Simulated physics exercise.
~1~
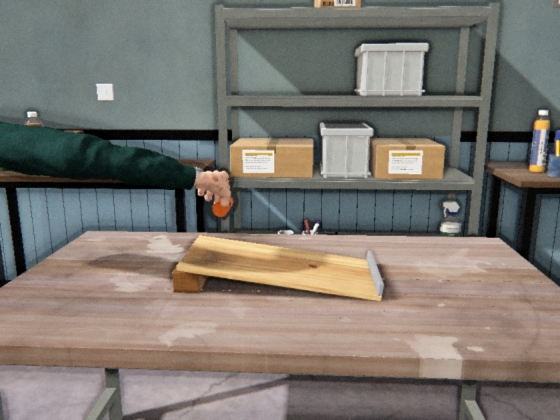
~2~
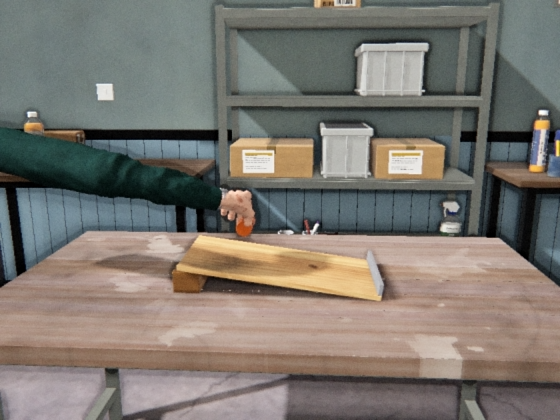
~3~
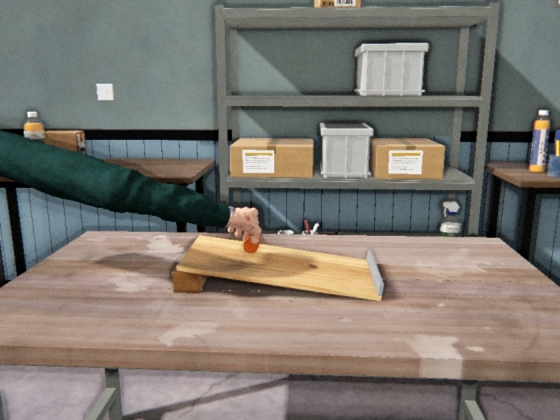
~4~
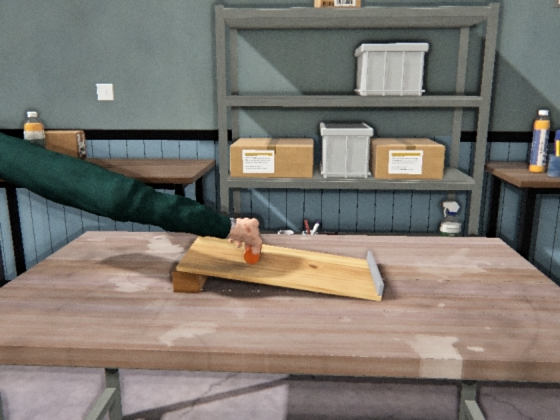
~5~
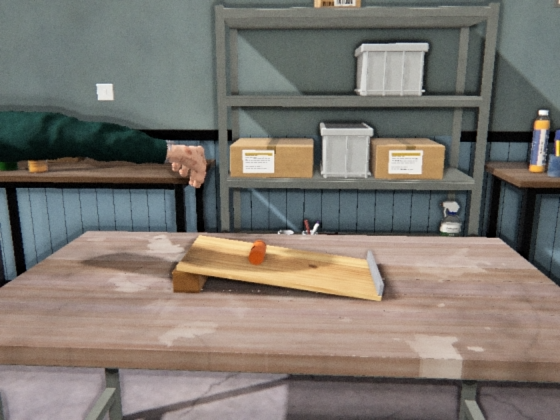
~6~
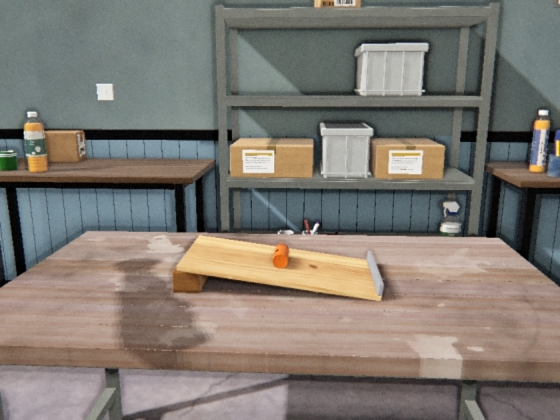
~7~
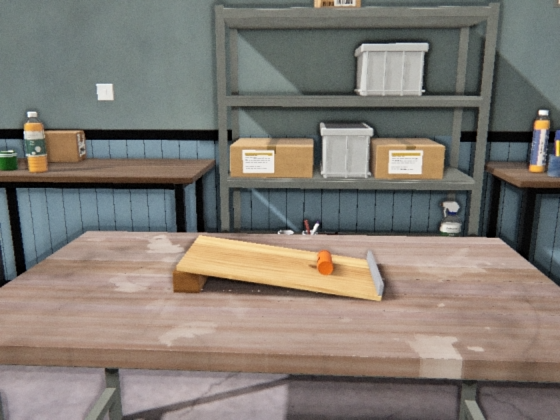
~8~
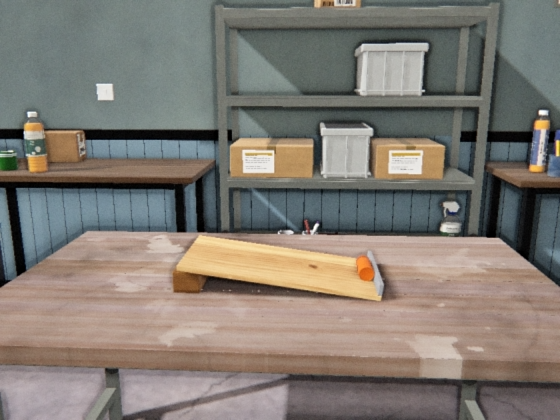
A hand sets an orange cylinder on a sloping board, and it rolls down to the end.
